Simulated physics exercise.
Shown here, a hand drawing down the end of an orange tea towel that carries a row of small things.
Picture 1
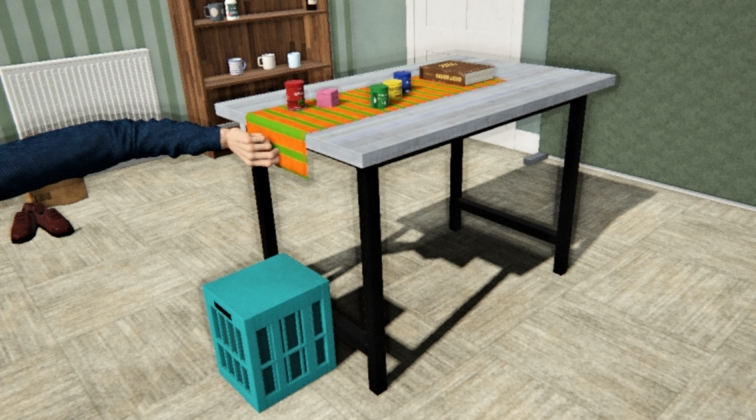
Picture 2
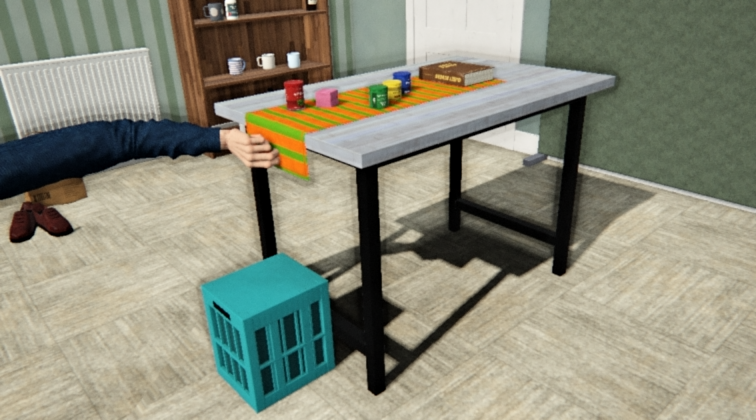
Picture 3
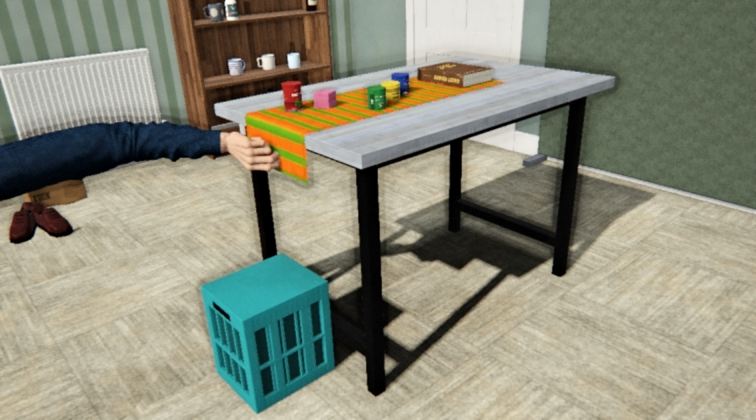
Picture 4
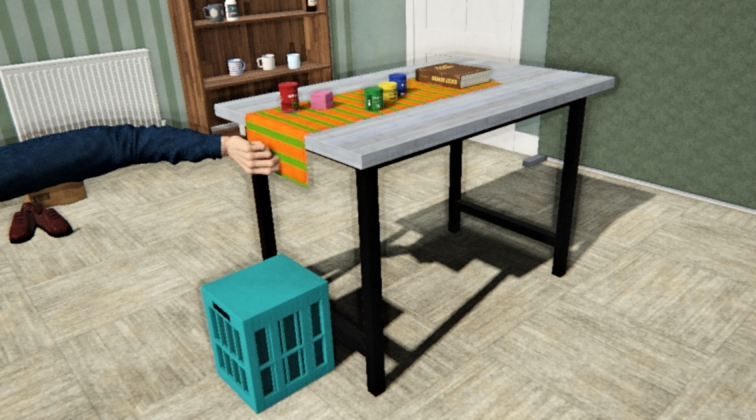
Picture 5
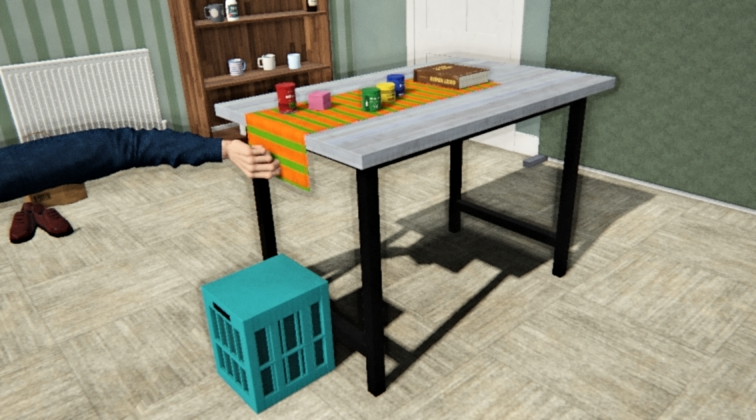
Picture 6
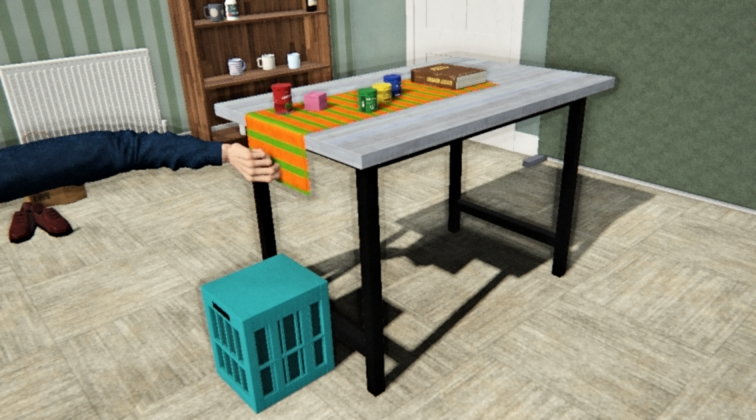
A hand at the left slowly draws down the end of an orange, green-striped cloth on a grey table, and the red, pink, green, yellow and blue items on it shift slightly left, above a still teal crate.
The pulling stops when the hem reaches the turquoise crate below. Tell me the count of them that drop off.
The count is three.
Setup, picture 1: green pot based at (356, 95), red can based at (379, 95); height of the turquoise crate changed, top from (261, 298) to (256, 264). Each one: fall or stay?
Green pot stays, red can stays.
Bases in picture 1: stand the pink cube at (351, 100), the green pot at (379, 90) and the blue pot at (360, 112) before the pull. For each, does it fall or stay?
For the pink cube it's falling, for the green pot it's staying, for the blue pot it's falling.
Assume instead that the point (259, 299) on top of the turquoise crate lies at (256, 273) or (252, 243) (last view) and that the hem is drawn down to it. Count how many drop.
Respectively 2 and 1.
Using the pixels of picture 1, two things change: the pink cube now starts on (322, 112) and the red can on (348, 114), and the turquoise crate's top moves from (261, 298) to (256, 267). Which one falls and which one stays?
Pink cube is gone, red can is gone.
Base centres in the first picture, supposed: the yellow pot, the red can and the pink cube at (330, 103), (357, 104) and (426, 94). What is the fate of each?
Briefly: Yellow pot drops; red can drops; pink cube stays.
Soon after, hem near (281, 213); all still up.
Then, hem near (284, 257); red can and pink cube gone.
Further on, hem on the crate; red can, pink cube and green pot gone.
At rest, hem on the crate; red can, pink cube and green pot gone. The desk loses three.
